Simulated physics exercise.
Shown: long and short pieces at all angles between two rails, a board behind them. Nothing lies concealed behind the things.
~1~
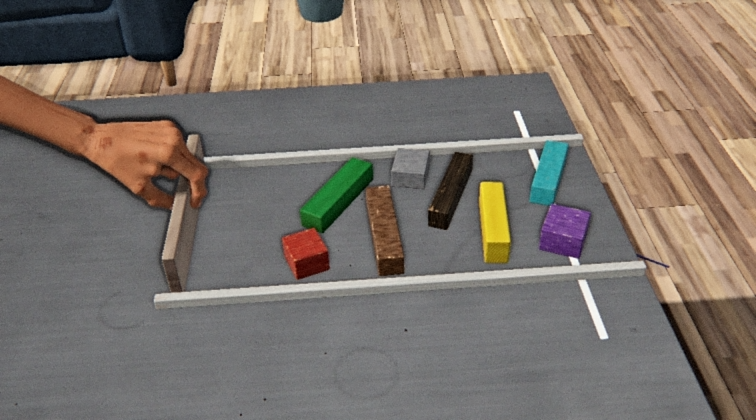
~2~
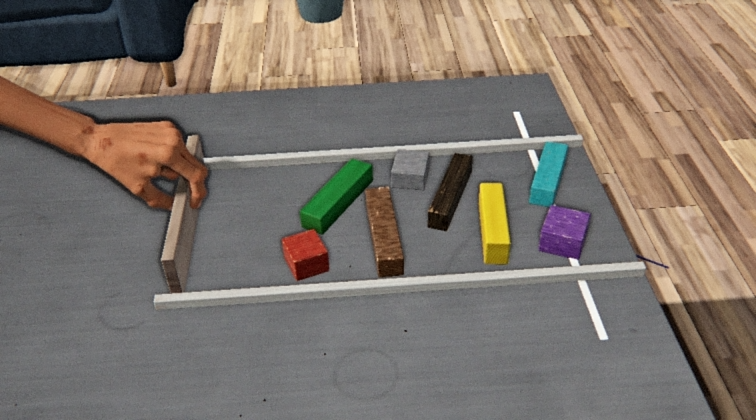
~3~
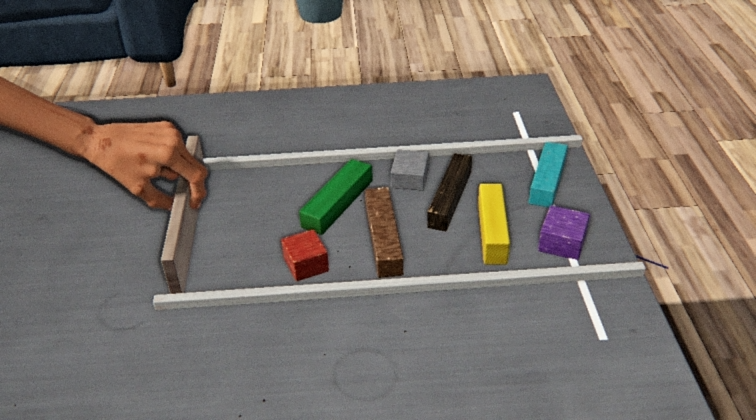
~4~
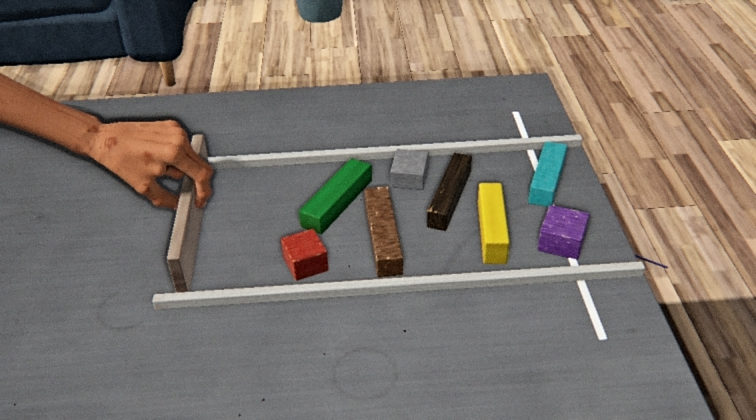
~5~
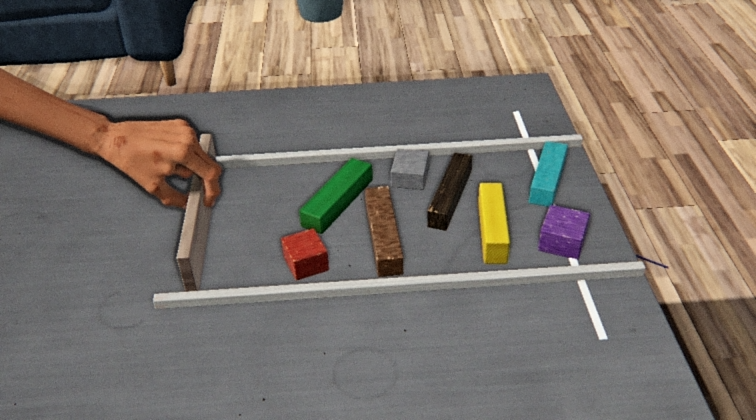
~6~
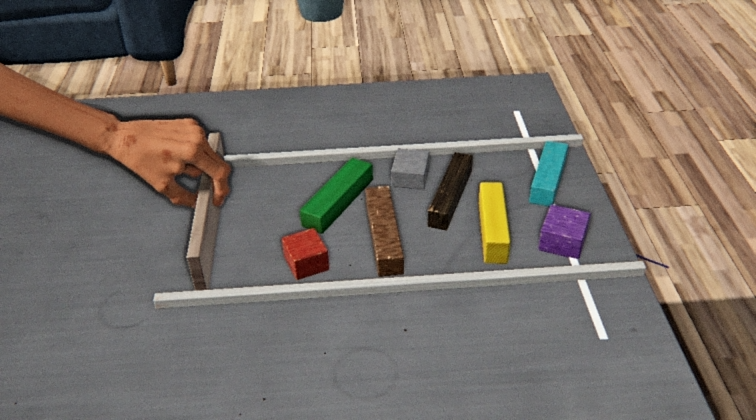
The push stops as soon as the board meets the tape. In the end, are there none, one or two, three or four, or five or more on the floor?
The pieces lost over the edge are three or else four.
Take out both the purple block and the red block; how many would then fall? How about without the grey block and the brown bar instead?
The count is 3 in one try and 1 in the other, in that order.
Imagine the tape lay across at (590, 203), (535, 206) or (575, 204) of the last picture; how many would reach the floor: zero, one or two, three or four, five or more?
Falls: Five or over; three or four; five or more.
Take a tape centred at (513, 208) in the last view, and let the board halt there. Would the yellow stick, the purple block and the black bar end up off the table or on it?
Lab note - yellow stick not toppled, purple block toppled, black bar not toppled.
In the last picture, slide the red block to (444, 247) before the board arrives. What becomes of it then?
From there it does not fall.
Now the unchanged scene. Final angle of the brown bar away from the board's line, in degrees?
Roughly 5 degrees.
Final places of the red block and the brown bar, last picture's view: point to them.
Result: One about (587, 238), other about (603, 211).
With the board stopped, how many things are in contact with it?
Contact count: 2.
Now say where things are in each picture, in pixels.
The first picture shows turquoise bar (550, 172); purple block (565, 231); yellow stick (494, 221); board (187, 210); tape (553, 205).
The second picture shows purple block (565, 232); black bar (451, 190).
The third picture shows yellow stick (493, 223); grey block (410, 170).
The fourth picture shows turquoise bar (549, 173); green stick (337, 195).
The fifth picture shows purple block (564, 232); red block (305, 254).
The sixth picture shows turquoise bar (549, 172); purple block (565, 232); yellow stick (494, 222); board (209, 208); tape (553, 205).
Early on, none off yet; turquoise bar at rest near (549, 172); purple block at rest near (565, 232); yellow stick at rest near (494, 222).
A while later, none off yet; turquoise bar at rest near (549, 172); purple block at rest near (565, 232); yellow stick moving near (499, 222).
Further along, none off yet; turquoise bar travelled a little near (573, 171); purple block travelled about its own width near (617, 234); yellow stick travelled about its own width near (585, 225).
Finally, the number that fall off is three or four; lost, black bar, yellow stick, purple block and turquoise bar.
